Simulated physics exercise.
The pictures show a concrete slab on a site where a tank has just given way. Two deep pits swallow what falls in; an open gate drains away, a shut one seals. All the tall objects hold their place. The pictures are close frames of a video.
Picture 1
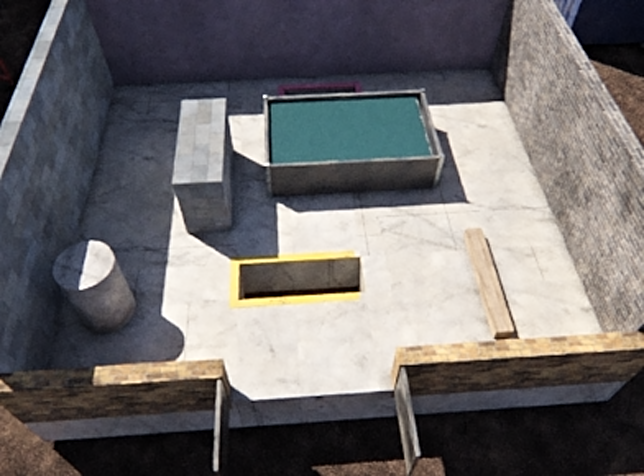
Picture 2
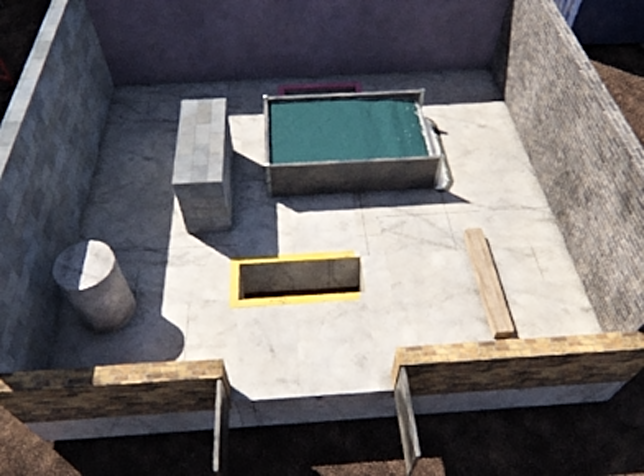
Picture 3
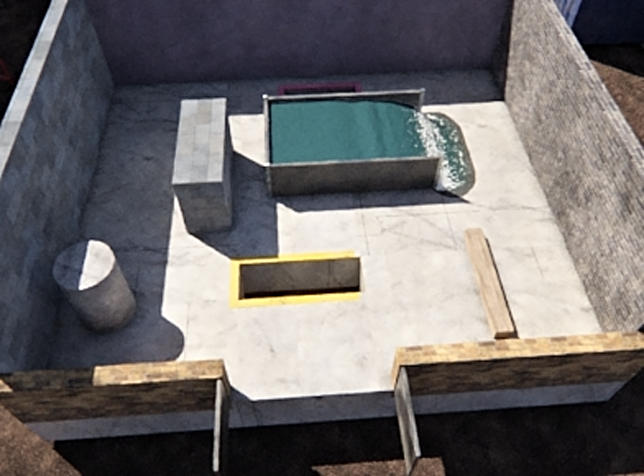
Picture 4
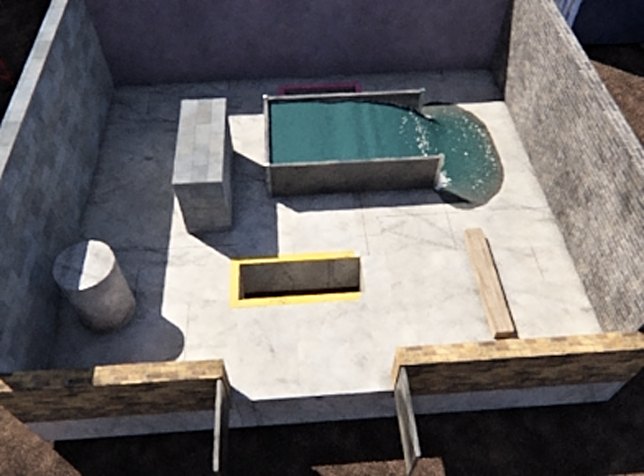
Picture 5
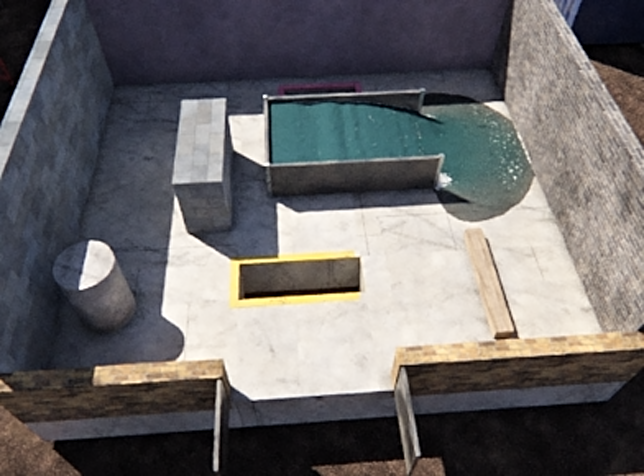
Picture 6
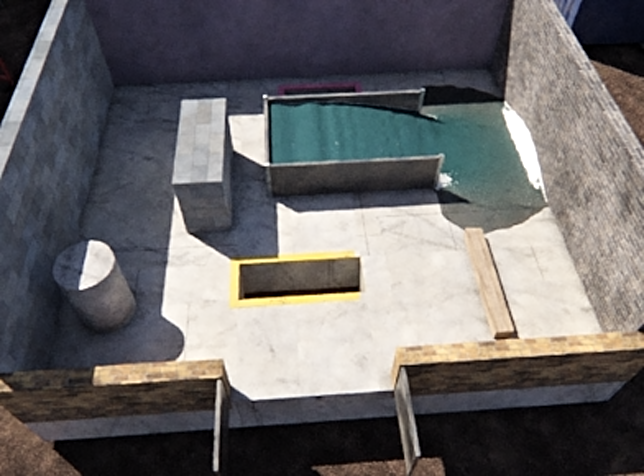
Water tank on a walled concrete slab giving way at its right end, teal water pouring out and spreading toward the right wall.
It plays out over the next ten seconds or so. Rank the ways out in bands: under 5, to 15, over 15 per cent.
The gate takes under 5 %; the pink pit takes over 15 %; the yellow pit takes between 5 and 15 %.
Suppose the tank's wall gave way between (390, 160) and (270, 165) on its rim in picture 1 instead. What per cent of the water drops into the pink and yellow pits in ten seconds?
Per cent: Pink 0, yellow 65.
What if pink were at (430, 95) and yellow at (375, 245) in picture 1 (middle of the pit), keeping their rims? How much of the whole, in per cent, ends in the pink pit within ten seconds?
Per cent: Pink 35.
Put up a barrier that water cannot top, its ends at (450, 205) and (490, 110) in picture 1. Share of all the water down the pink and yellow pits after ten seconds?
Per cent: Pink 25, yellow 4.
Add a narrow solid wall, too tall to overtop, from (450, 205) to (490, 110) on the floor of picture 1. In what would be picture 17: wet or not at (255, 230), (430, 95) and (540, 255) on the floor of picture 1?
As listed: No water, awash, free of water.
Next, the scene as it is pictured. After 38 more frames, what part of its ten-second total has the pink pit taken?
I make it 60 per cent.
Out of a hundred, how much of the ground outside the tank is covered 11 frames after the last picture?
I make it 20 per cent.
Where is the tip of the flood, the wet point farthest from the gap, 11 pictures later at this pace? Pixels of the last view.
Roughly at (601, 357).
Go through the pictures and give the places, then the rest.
In the first picture, the water tank at (349, 130) is whole and still.
In the second picture, water pours out at (425, 144) and has run to (439, 190).
In the third picture, water pours out at (425, 146) and has run to (441, 116).
In the fourth picture, the front is at (455, 109), out from the gap at (425, 147).
In the fifth picture, water pours out at (425, 147) and has run to (514, 129).
In the sixth picture, water pours out at (425, 147) and has run to (544, 200).
A moment on, water covers 15 % of the floor; the gate 0 %, the pink pit 0 %, the yellow pit 0 %.
Next, water covers 20 % of the floor; the gate 0 %, the pink pit 0 %, the yellow pit 0 %.
Then, water covers 35 % of the floor; the gate 0 %, the pink pit 2 %, the yellow pit 0 %.
Later, water covers 65 % of the floor; the gate 0 %, the pink pit 12 %, the yellow pit 3 %.
In the end, water covers 90 % of the floor; the gate 1 %, the pink pit 20 %, the yellow pit 9 %.
